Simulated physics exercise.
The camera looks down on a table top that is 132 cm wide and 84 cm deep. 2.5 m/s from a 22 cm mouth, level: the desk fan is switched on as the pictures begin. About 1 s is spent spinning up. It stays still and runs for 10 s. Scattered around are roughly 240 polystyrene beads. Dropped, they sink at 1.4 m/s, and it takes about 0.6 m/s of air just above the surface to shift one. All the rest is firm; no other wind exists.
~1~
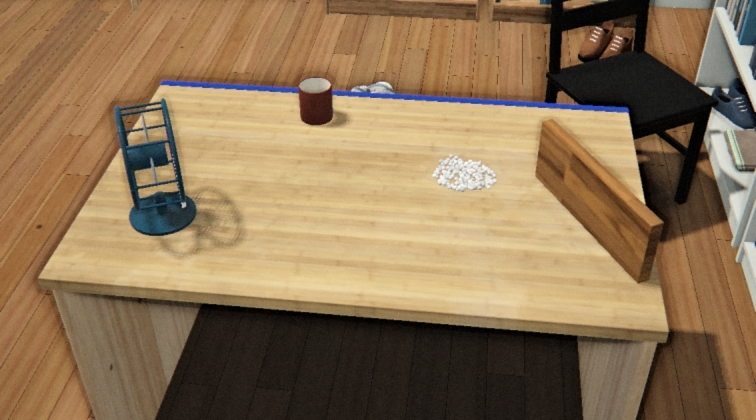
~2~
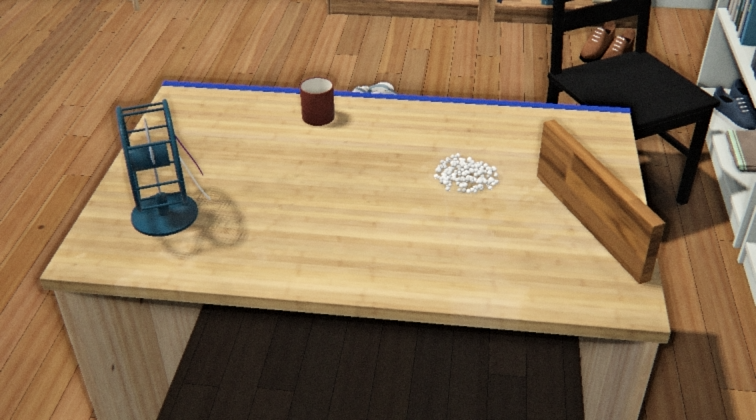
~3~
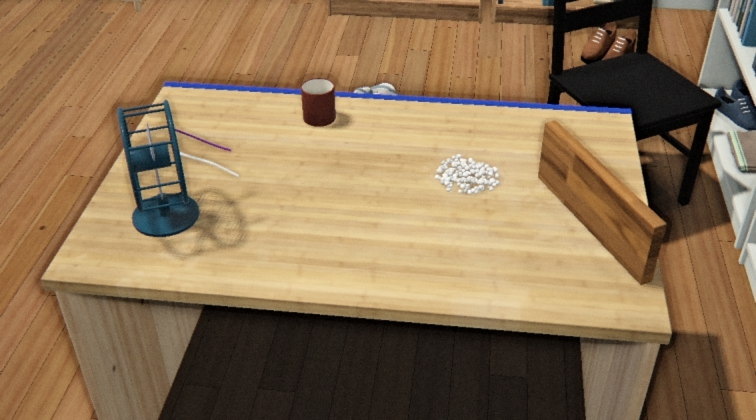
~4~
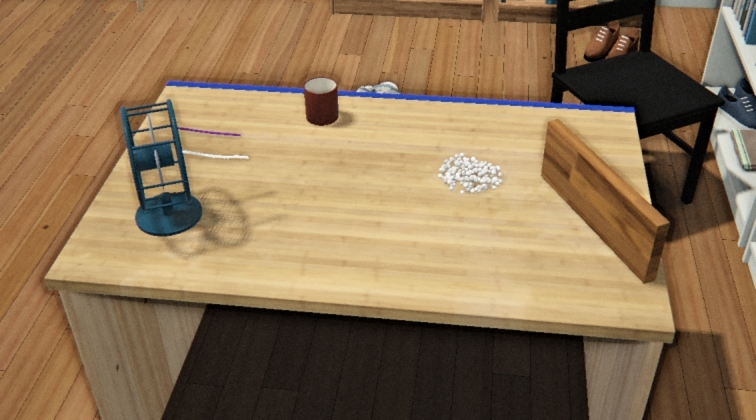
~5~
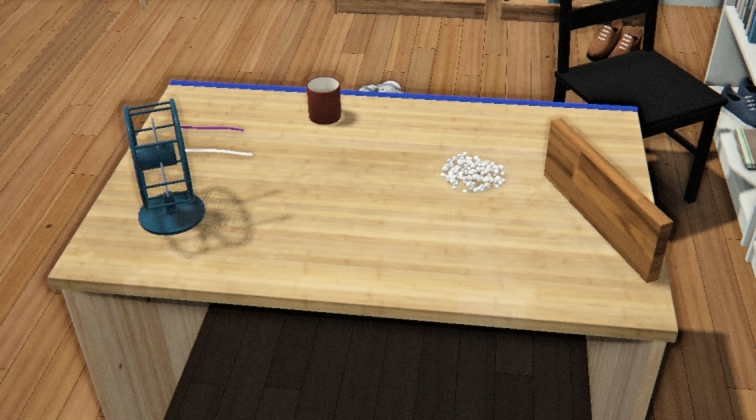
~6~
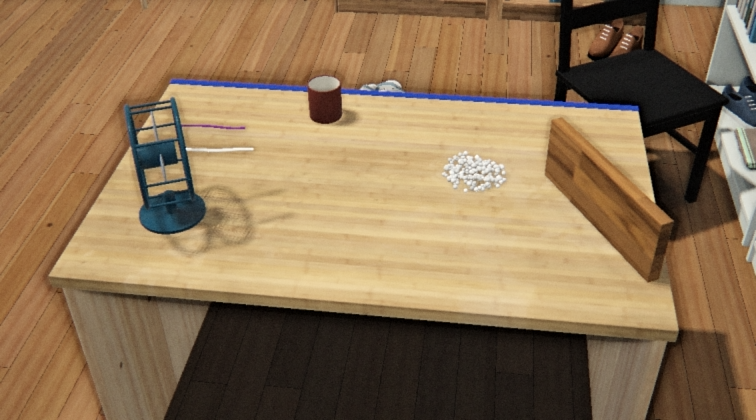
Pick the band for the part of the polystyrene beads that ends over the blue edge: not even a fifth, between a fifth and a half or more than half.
Not even a fifth.
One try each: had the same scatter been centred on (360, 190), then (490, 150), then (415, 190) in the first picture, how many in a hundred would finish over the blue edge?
About 5, 40 and 0 in a hundred, in that order.
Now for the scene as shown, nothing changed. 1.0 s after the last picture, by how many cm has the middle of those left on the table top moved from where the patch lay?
I'd say close to 40 cm.
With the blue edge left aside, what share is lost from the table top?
The share comes to some 90 per cent.
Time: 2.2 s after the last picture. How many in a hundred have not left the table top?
I'd say close to 20 % are still there.
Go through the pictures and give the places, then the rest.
In the first picture, the middle of the polystyrene beads is near (462, 175), none has stirred yet and the mouth of the desk fan is at (151, 155).
In the second picture, the middle of the polystyrene beads is near (466, 173), none has stirred yet and the blue edge is centred on (390, 95).
In the third picture, the middle of the polystyrene beads is near (467, 174), none has stirred yet, the top of a board is at (601, 169) and the top of a mug is at (318, 86).
In the fourth picture, the middle of the polystyrene beads is near (470, 173) and none has stirred yet.
In the fifth picture, the middle of the polystyrene beads is near (473, 172) and none has stirred yet.
In the sixth picture, the middle of the polystyrene beads is near (474, 171) and none has stirred yet.
Then, 1.0 s after the last picture the count stands so, 2 % are over the blue edge; the middle of those still in play is near (605, 250).
Then, 2.2 s after the last picture the count stands so, 2 % are over the blue edge; the middle of those still in play is near (630, 280).
Then, 4.6 s after the last picture the count stands so, 2 % are over the blue edge; the middle of those still in play is near (630, 280).
Then, 9.1 s after the last picture, at the end, 2 % are over the blue edge.
